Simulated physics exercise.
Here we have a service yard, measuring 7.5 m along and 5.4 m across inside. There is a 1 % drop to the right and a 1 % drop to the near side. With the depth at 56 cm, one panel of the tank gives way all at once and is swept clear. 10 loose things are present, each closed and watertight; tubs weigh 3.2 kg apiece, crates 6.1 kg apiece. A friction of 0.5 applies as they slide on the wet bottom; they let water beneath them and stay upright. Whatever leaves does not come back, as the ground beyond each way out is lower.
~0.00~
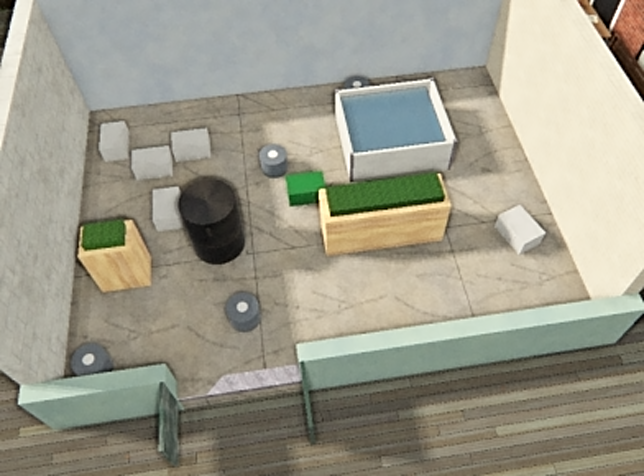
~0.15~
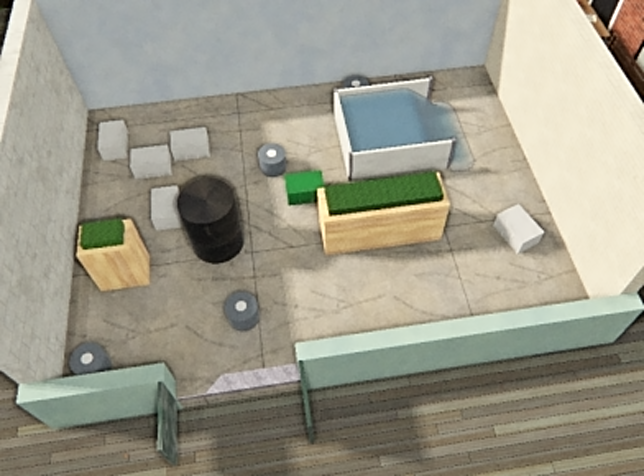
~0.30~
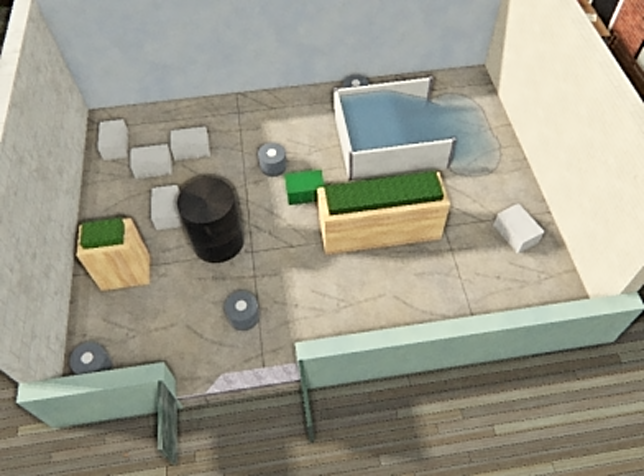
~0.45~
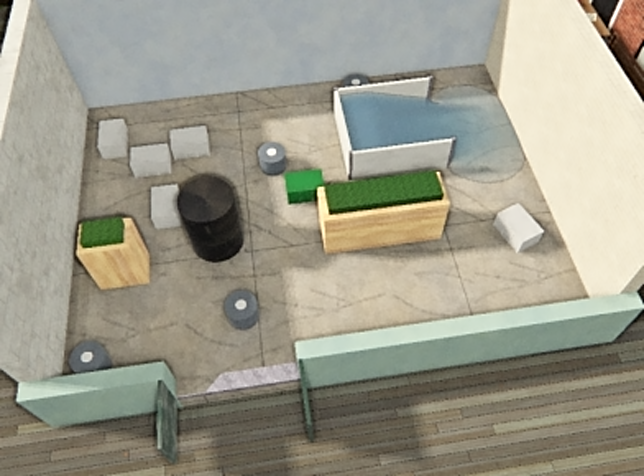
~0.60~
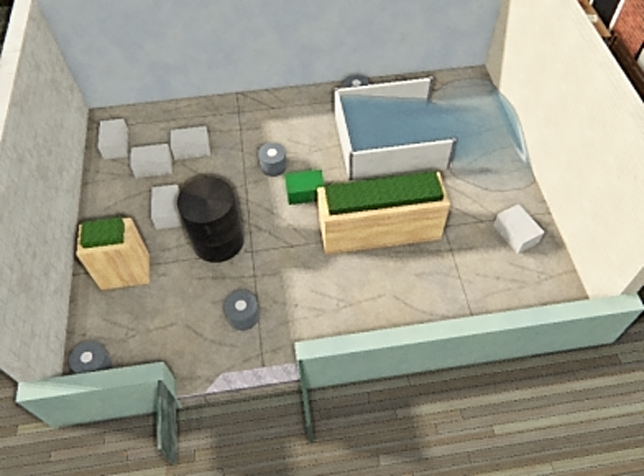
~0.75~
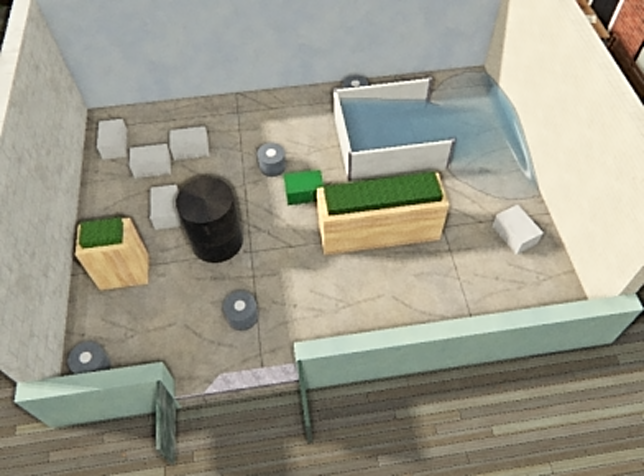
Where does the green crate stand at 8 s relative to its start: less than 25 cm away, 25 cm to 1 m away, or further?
Expect it to remain essentially still.
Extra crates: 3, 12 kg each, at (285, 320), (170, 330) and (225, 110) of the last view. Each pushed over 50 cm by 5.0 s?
Going one by one: Not far enough, not far enough, too far.
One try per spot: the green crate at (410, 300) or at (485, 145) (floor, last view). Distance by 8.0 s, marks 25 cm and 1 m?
Spot one - it is swept away; spot two - it is swept away.
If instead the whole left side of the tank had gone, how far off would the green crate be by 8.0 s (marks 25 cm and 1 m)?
Result: Green crate displaced far.
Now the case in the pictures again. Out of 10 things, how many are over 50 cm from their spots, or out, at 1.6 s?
Result: 0.
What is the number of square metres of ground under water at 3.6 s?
Flooded: Near 19 m2.
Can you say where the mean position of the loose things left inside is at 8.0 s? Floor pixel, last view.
It works out to somewhere near (195, 224) on the floor.
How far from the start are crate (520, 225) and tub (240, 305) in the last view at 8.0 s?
Respectively: 350 cm / 150 cm.
After 1.6 s the green crate is near (303, 182), 0.0 m from its start, aground; 0 of 10 are out; 0 afloat.
After 3.6 s the green crate is near (303, 182), 0.0 m from its start, aground; 0 of 10 are out; 0 afloat.
After 5.6 s the green crate is near (303, 182), 0.0 m from its start, aground; 0 of 10 are out; 1 afloat.
After 8.0 s the green crate is near (303, 182), 0.0 m from its start, aground; 0 of 10 are out; 7 afloat.
